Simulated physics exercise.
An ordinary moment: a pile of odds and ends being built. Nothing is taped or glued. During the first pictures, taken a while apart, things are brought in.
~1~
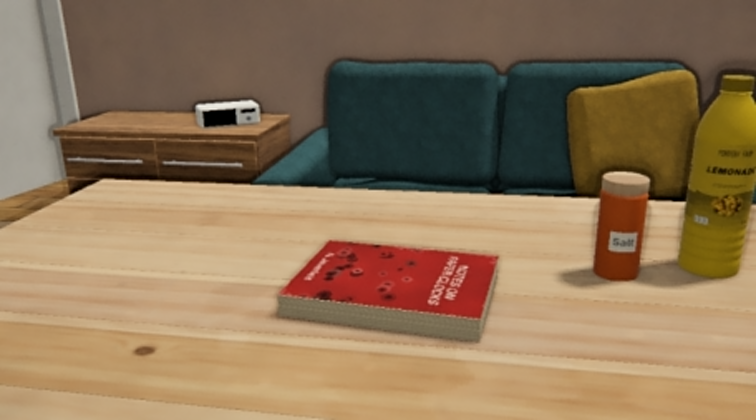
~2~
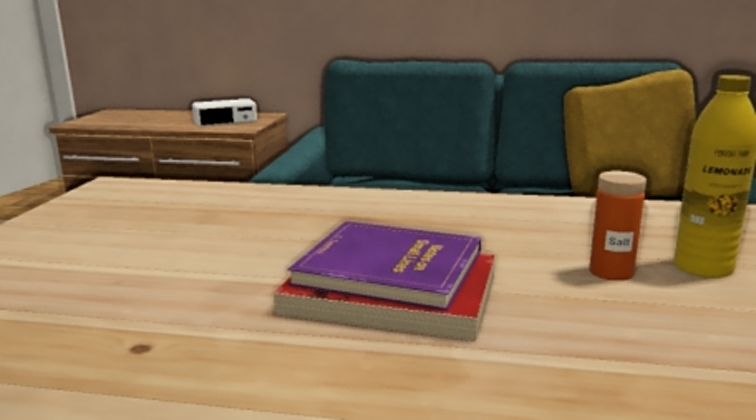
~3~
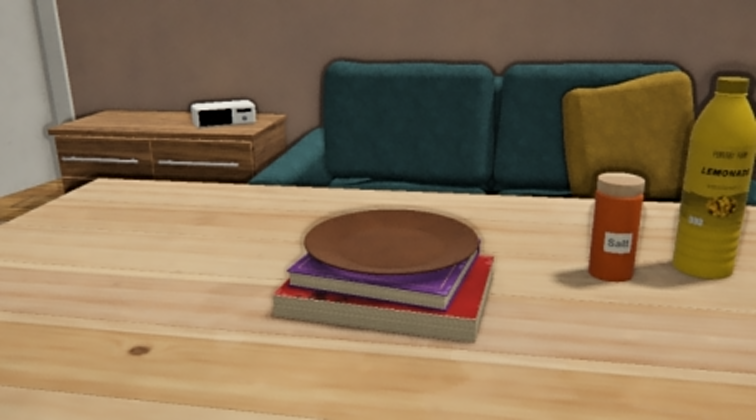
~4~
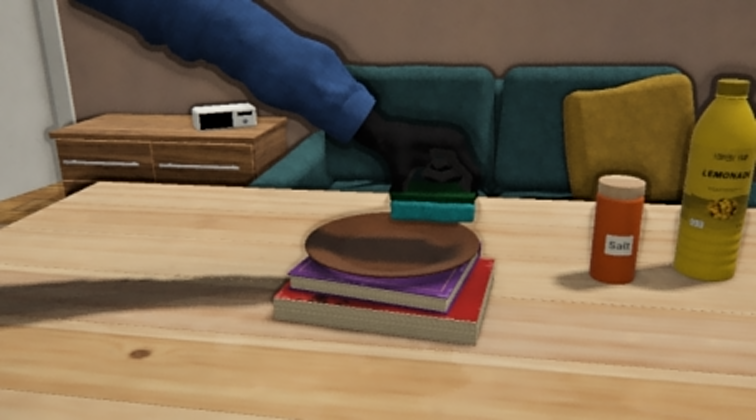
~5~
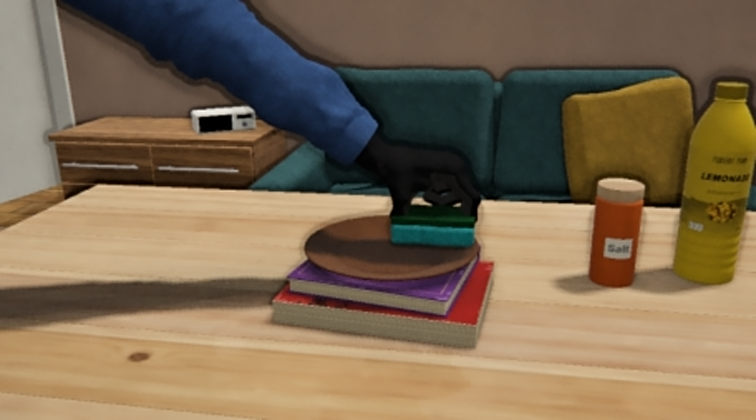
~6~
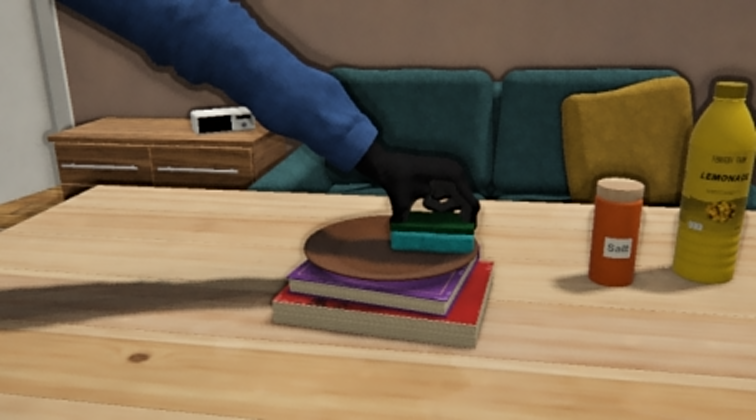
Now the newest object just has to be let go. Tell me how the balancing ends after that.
Short answer: It's safe.
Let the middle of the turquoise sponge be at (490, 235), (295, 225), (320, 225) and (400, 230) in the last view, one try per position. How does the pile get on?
Attempt one, the pile falls over; attempt two, it falls over; attempt three, it survives; attempt four, it survives.
Then, 0.50 s later than the last frame, all is still.
Then, 1.40 s later than the last frame, turquoise sponge resting near (433, 232).
When it is over, all 6 as before. End places, in pixels of the last picture, turquoise sponge near (433, 232). The pile stays up.
